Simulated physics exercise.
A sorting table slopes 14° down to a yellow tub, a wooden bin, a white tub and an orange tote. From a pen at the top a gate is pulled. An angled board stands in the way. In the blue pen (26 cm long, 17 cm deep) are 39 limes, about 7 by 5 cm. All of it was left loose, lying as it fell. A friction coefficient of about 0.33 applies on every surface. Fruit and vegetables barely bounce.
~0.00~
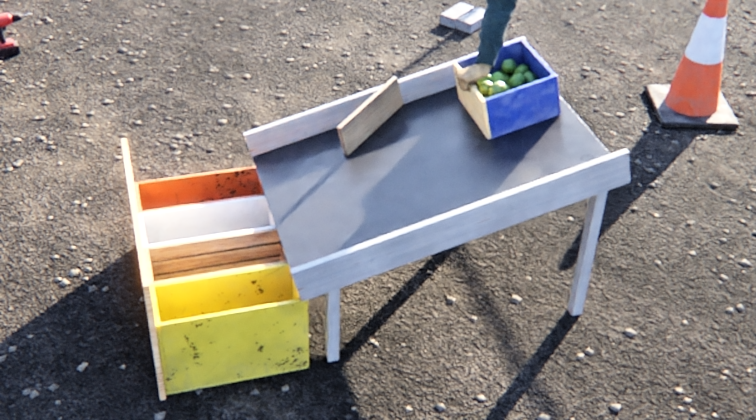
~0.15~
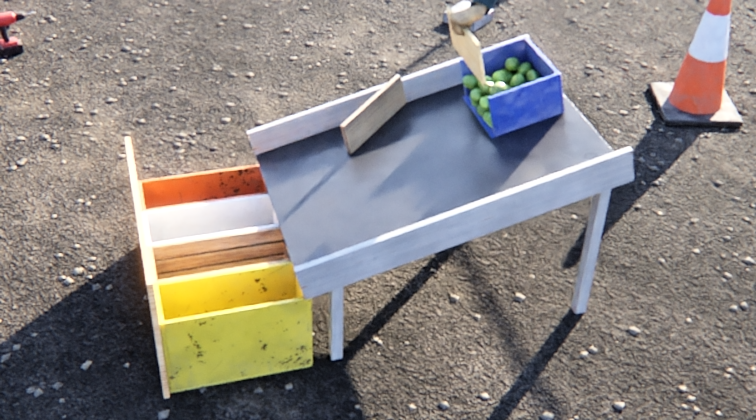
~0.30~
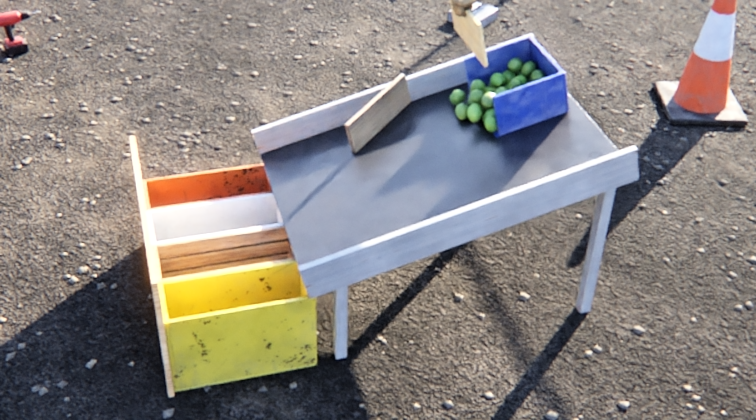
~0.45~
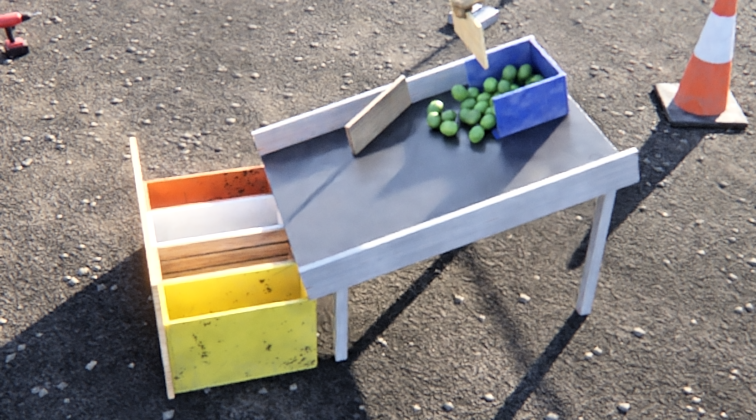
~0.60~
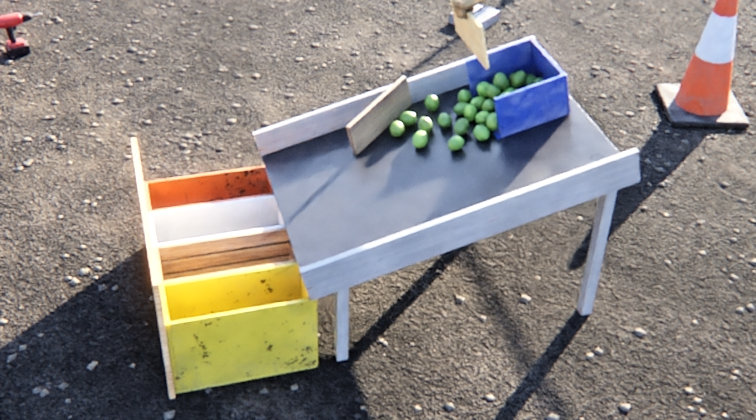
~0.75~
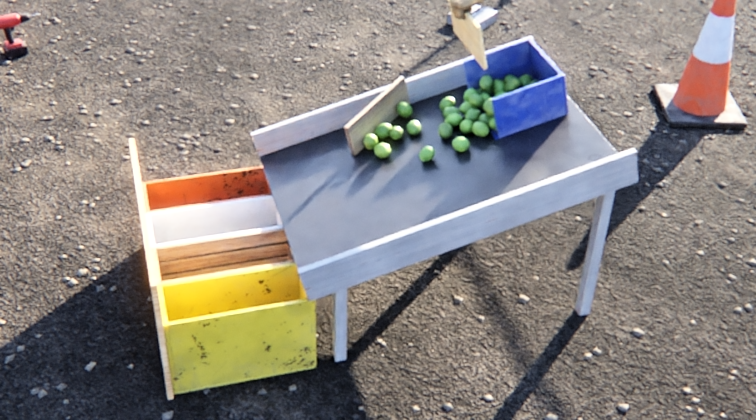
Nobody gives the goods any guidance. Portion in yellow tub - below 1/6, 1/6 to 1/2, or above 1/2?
Below 1/6.
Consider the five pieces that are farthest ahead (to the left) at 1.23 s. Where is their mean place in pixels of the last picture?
Near (310, 193).
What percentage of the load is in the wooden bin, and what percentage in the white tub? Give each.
Result: Near 35 % and near 45 %.
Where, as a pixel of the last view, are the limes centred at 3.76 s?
Estimated centre in the last picture: (201, 290).
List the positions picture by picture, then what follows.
In the first picture (we follow the rim corner now nearest the camera), blue pen at (485, 100); yellow tub at (160, 324); nothing out yet.
In the second picture, blue pen at (488, 98).
In the third picture, blue pen at (493, 97); 3 out, the lowest lime at (463, 111).
In the fourth picture, blue pen at (493, 99); 10 out, the lowest lime at (434, 120).
In the fifth picture, blue pen at (494, 99); 13 out, the lowest lime at (397, 129).
In the sixth picture, blue pen at (492, 100); yellow tub at (168, 324); 16 out, the lowest lime at (371, 142).
After 1.23 s, 11 still in the blue pen, 27 on the slope and 1 in the air.
After 1.83 s, 5 still in the blue pen, 1 in the yellow tub, 6 in the wooden bin, 3 in the white tub, 21 on the slope and 3 in the air.
After 2.68 s, 4 still in the blue pen, 1 in the yellow tub, 12 in the wooden bin, 13 in the white tub, 1 in the orange tote, 7 on the slope and 1 in the air.
When it is over (at 3.76 s), 4 still in the blue pen, 1 in the yellow tub, 14 in the wooden bin, 18 in the white tub, 1 in the orange tote and 1 on the slope. Asked share, 1 of 39, 3 per cent.
